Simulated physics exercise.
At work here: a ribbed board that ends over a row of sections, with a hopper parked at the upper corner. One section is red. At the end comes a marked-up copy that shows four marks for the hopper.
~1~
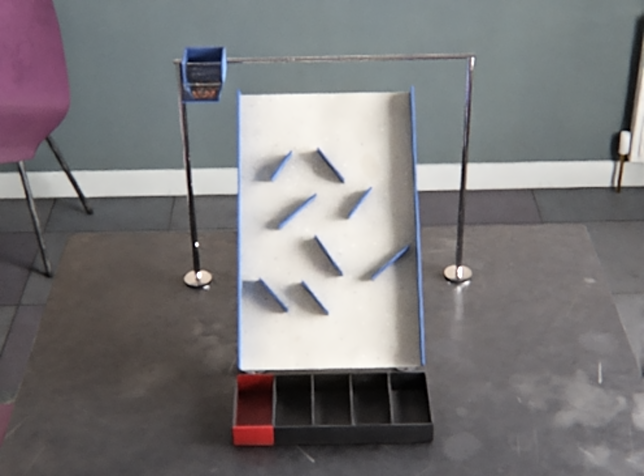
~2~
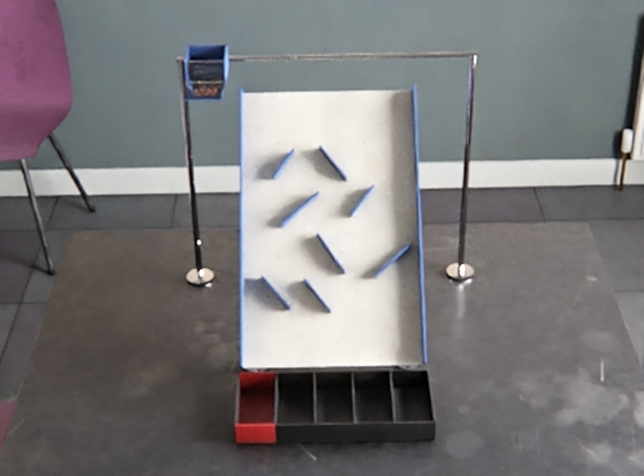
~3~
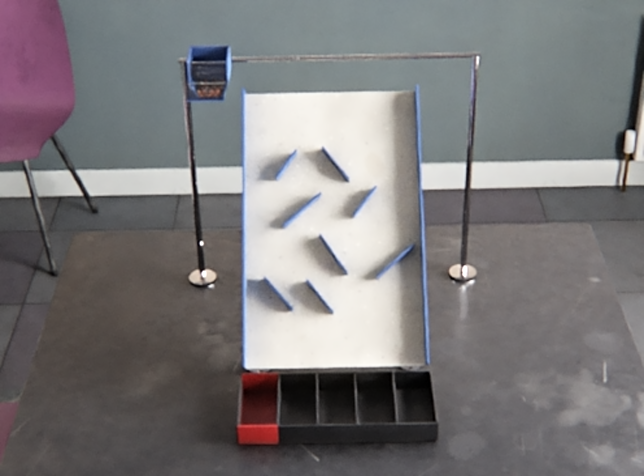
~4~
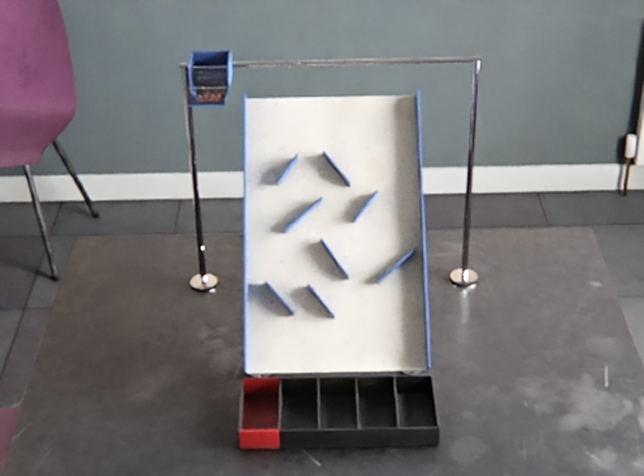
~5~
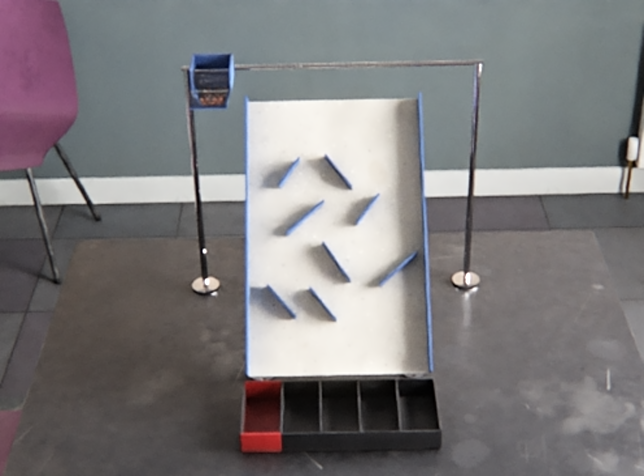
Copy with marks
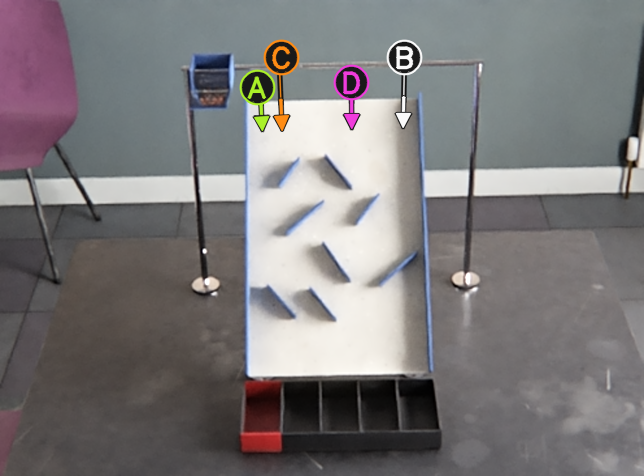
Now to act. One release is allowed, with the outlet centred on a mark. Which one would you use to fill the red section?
I would pick mark C.
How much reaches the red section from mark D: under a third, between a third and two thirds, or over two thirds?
Under a third.
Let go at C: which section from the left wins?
The first from the left.
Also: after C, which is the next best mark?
That is mark A.
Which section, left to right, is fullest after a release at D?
It is the fourth one.
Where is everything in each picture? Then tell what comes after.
In the first picture, hopper at (206, 91), clay pellets, door shut.
In the second picture, ribs (274, 176) to (293, 148), (320, 145) to (347, 178), (281, 224) to (318, 191).
In the third picture, ribs (354, 215) to (376, 186), (320, 234) to (347, 272), (377, 277) to (414, 244).
In the fourth picture, ribs (265, 281) to (294, 314), (308, 284) to (334, 316).
In the fifth picture, red section at (261, 442), number 1 of 5 from the left.
On the marked copy, mark A meets the board at (262, 125); mark B meets the board at (403, 122); mark C meets the board at (281, 125); mark D meets the board at (351, 123).
With A, about two thirds in the red section, about a quarter in other sections, a small part outside the box.
With B, none in the red section, nearly all in other sections.
With C, most in the red section, a small part in other sections, a small part outside the box.
With D, a stray few in the red section, nearly all in other sections.
